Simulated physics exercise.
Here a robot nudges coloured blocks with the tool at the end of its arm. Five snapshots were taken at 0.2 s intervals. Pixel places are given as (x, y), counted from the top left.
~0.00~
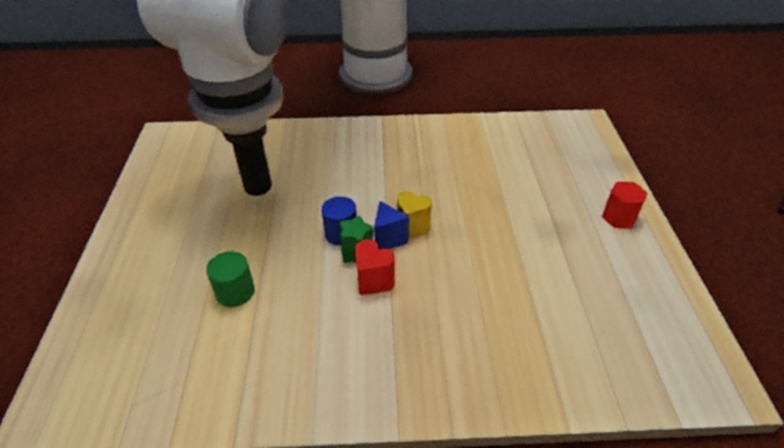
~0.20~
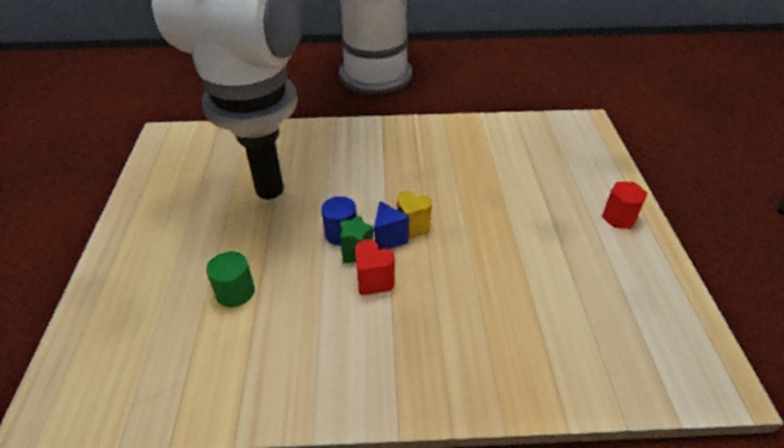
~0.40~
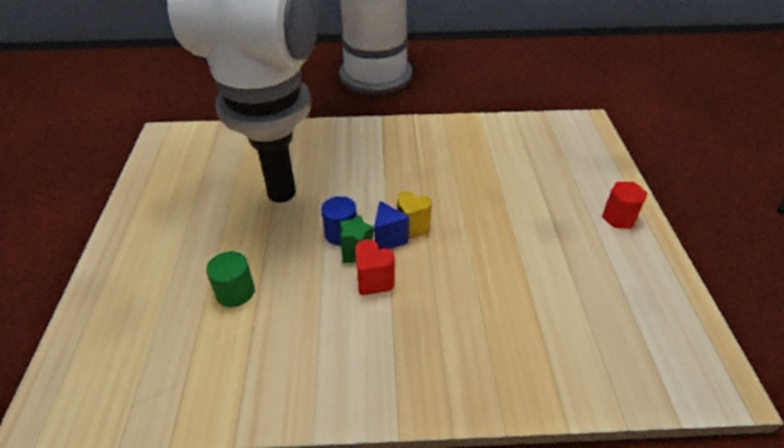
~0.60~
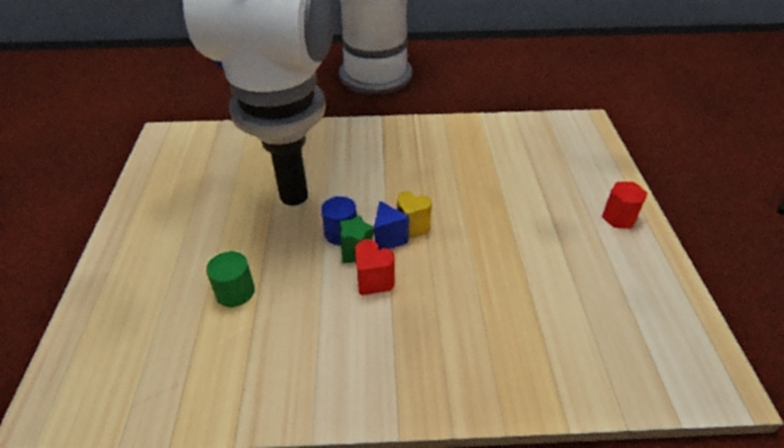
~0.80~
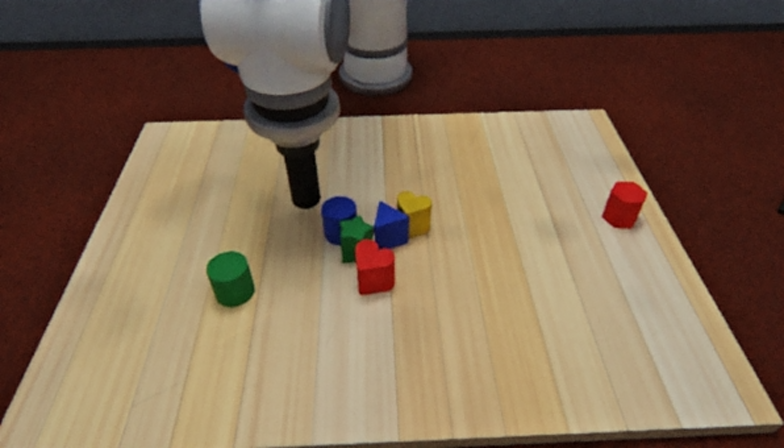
Robot arm moving its black tool slowly rightward over a wooden board toward a cluster of coloured blocks, which stay still.
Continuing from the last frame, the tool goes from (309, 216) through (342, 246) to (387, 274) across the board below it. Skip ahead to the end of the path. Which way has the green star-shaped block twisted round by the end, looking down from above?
Direction: Clockwise.
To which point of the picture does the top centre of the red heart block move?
Around pixel (395, 292).
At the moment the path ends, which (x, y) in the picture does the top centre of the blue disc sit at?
Put as a pixel place, it's (416, 235).
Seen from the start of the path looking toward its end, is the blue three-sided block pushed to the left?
Going by the path, yes.
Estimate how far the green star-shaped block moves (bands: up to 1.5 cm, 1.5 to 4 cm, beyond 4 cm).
The best fit is over 4 cm.
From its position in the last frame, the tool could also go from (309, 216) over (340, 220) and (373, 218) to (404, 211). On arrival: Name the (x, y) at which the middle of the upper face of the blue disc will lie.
The middle of the upper face of the blue disc will lie at about (372, 215) in the picture.
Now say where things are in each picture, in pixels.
The first frame shows tool's lower end at (258, 188); blue disc at (339, 207); green star-shaped block at (355, 228); red heart block at (372, 255); blue three-sided block at (388, 214).
The second frame shows tool at (270, 192); blocks still.
The third frame shows tool at (282, 195); blocks still.
The fourth frame shows tool at (294, 198); blocks still.
The fifth frame shows tool at (307, 201); blue disc at (339, 207); green star-shaped block at (355, 228); red heart block at (372, 255); blue three-sided block at (388, 214).
What follows on the original path. One third of the way, tool at (329, 222); blue disc at (360, 216); green star-shaped block at (369, 238); red heart block at (381, 267).
Two thirds of the way, tool at (356, 241); blue disc at (389, 229); green star-shaped block at (392, 253), turned 20° clockwise; red heart block at (392, 285), turned 35° clockwise; blue three-sided block at (416, 219), turned 30° anticlockwise.
At the end, tool at (387, 259); blue disc at (416, 235); green star-shaped block at (411, 261), turned 40° clockwise; red heart block at (395, 292), turned 50° clockwise; blue three-sided block at (432, 217), turned 60° anticlockwise.
